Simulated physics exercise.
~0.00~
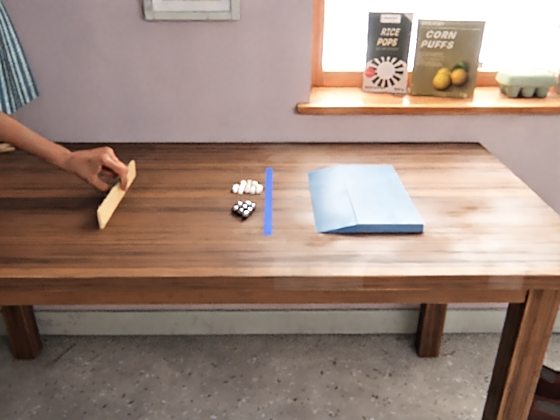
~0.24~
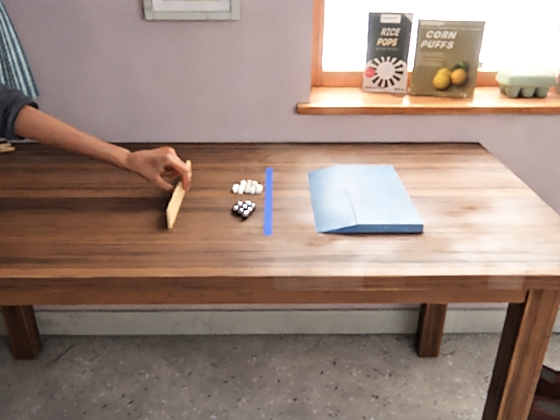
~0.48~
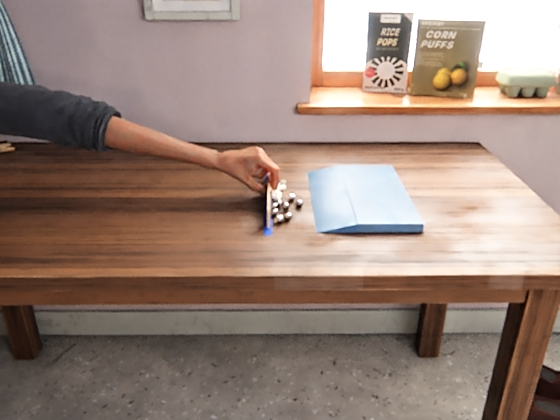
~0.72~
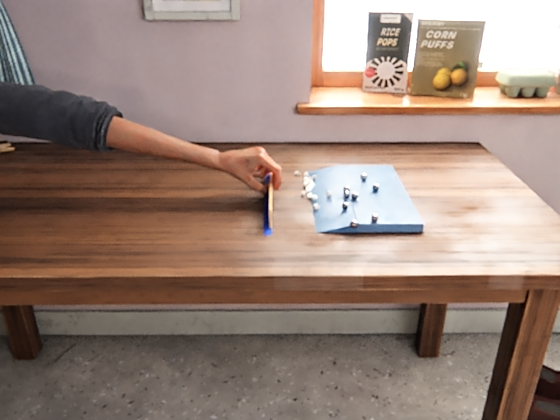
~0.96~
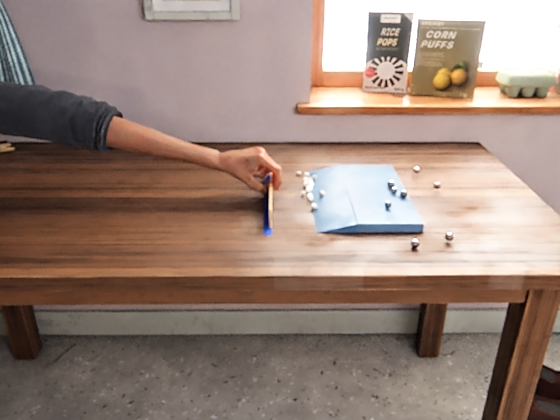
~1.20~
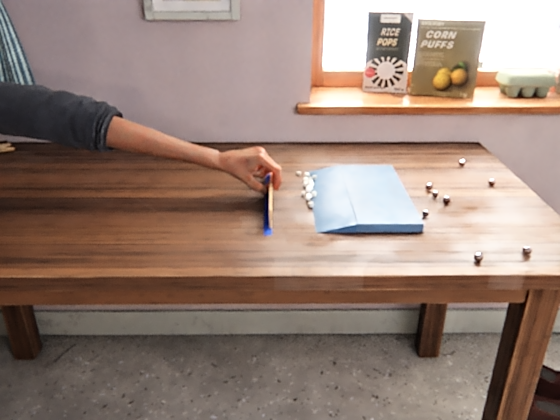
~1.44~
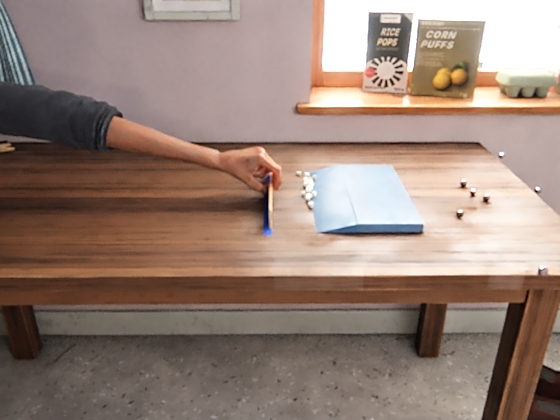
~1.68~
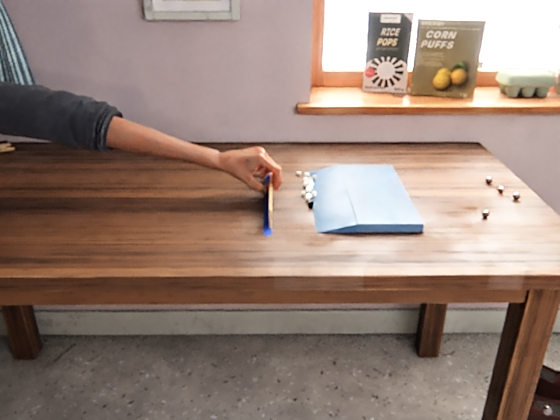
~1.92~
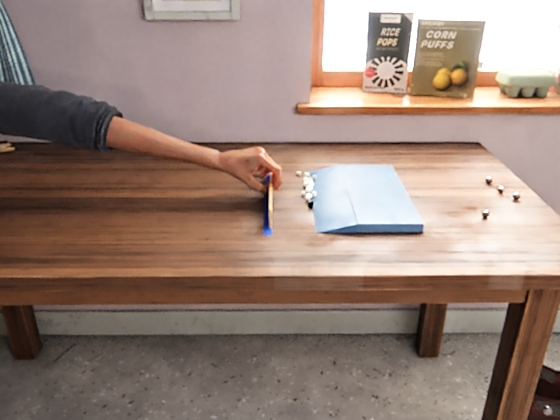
A hand slid a piece of card rightward into two small piles, one white and one dark, and stopped at the blue tape; the dark bits rolled over the pale blue ramp, some leaving the table, while the white ones stayed bunched at its near edge.
